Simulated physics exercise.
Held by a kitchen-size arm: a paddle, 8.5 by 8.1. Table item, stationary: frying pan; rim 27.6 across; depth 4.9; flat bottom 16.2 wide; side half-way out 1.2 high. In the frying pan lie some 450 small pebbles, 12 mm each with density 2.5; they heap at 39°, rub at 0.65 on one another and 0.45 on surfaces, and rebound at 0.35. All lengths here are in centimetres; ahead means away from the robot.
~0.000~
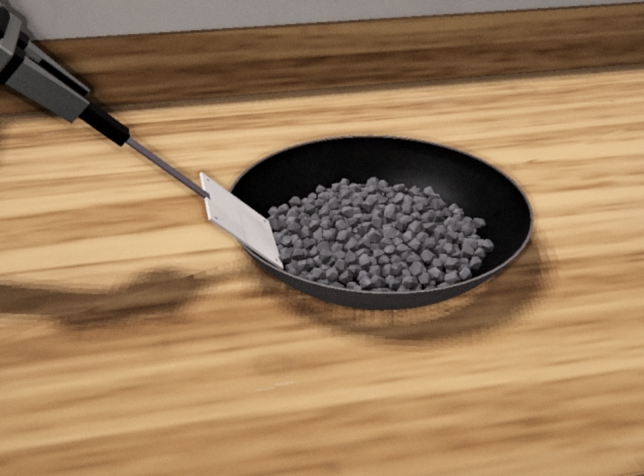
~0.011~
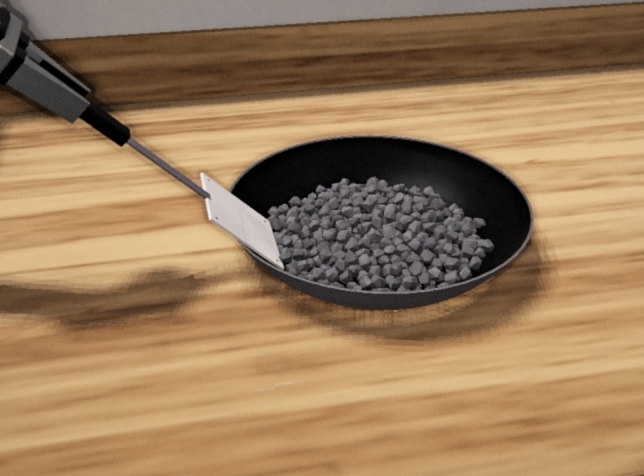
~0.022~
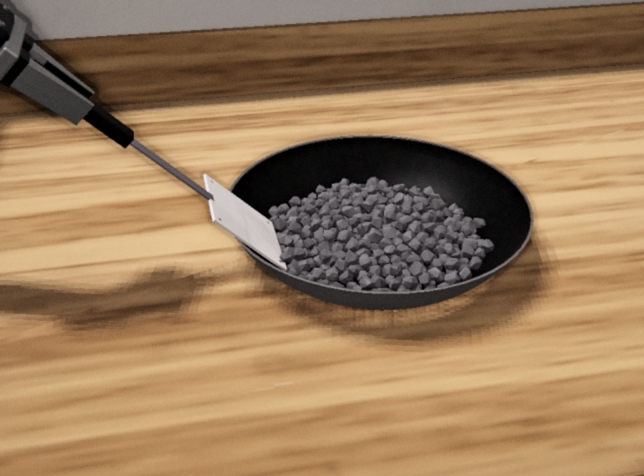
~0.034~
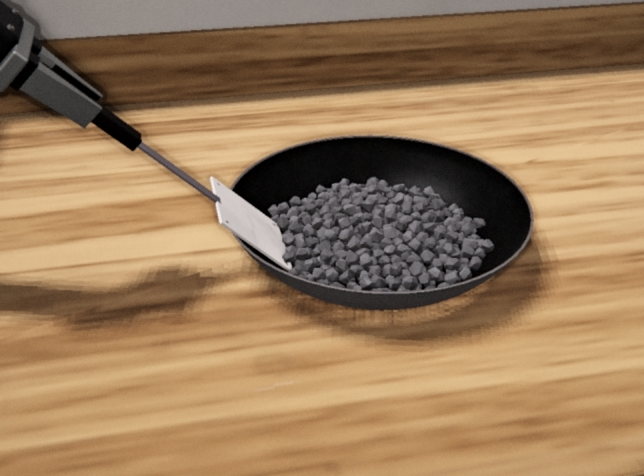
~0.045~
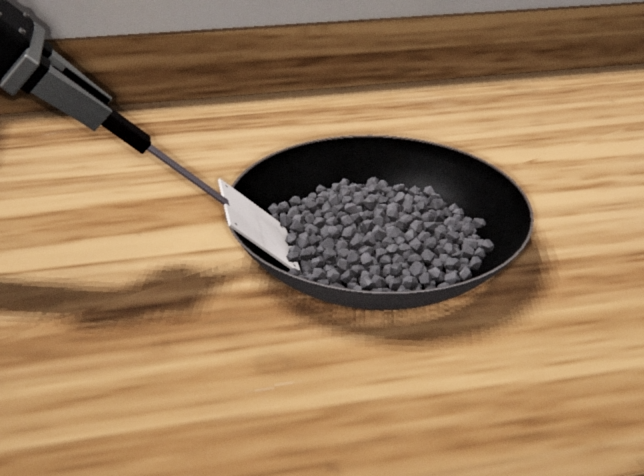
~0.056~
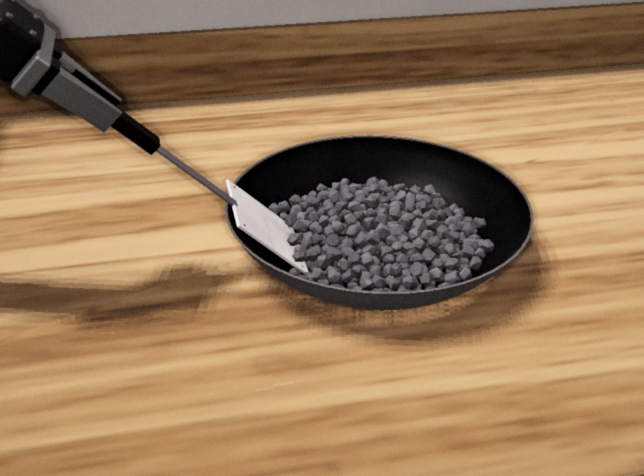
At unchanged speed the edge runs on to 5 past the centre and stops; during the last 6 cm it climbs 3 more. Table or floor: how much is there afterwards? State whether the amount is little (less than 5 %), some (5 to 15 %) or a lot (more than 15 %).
The amount is little, less than 5 %.
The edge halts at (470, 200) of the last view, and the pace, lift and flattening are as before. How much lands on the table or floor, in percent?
Estimate: Approx. 15 %.
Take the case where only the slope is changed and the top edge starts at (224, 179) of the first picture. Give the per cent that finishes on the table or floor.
Spill: Approx. 0 per cent.
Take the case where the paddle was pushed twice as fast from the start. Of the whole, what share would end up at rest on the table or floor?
15 per cent, about.
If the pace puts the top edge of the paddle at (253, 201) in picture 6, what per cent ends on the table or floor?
Expect some 10 per cent there.
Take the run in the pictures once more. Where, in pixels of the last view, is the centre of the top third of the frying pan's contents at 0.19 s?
The middle lies somewhere about (442, 212).
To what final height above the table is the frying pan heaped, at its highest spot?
Top of the heap: Roughly 6.5 cm above the table top.
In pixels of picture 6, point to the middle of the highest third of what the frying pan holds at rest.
(468, 204).
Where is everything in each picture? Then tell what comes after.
The first frame shows paddle top edge at (205, 195), sloping 45°; upper third of the load around (374, 227), from x 270 to 485, top at y 180; 446 in the frying pan.
The second frame shows paddle top edge at (206, 195), sloping 45°; upper third of the load around (374, 227), from x 270 to 485, top at y 180.
The third frame shows paddle top edge at (209, 196), sloping 45°; upper third of the load around (374, 227), from x 275 to 485, top at y 180.
The fourth frame shows paddle top edge at (216, 199), sloping 45°; upper third of the load around (371, 227), from x 275 to 485, top at y 180.
The fifth frame shows paddle top edge at (224, 201), sloping 45°; upper third of the load around (371, 226), from x 275 to 485, top at y 180.
The sixth frame shows paddle top edge at (232, 202), sloping 45°; upper third of the load around (370, 225), from x 275 to 485, top at y 180; 446 in the frying pan.
By 0.12 s, sloping 45°, highest piece 4 above the table; 446 in the frying pan.
By 0.19 s, sloping 45°, highest piece 5 above the table; 446 in the frying pan.
By 0.43 s, sloping 45°, highest piece 6 above the table; 445 in the frying pan, 1 on the table or floor.
By 1.48 s, sloping 45°, highest piece 6 above the table; 445 in the frying pan, 1 on the table or floor.
Final count, 445 in the frying pan, 1 on the table or floor. That is 0 % on the table or floor.
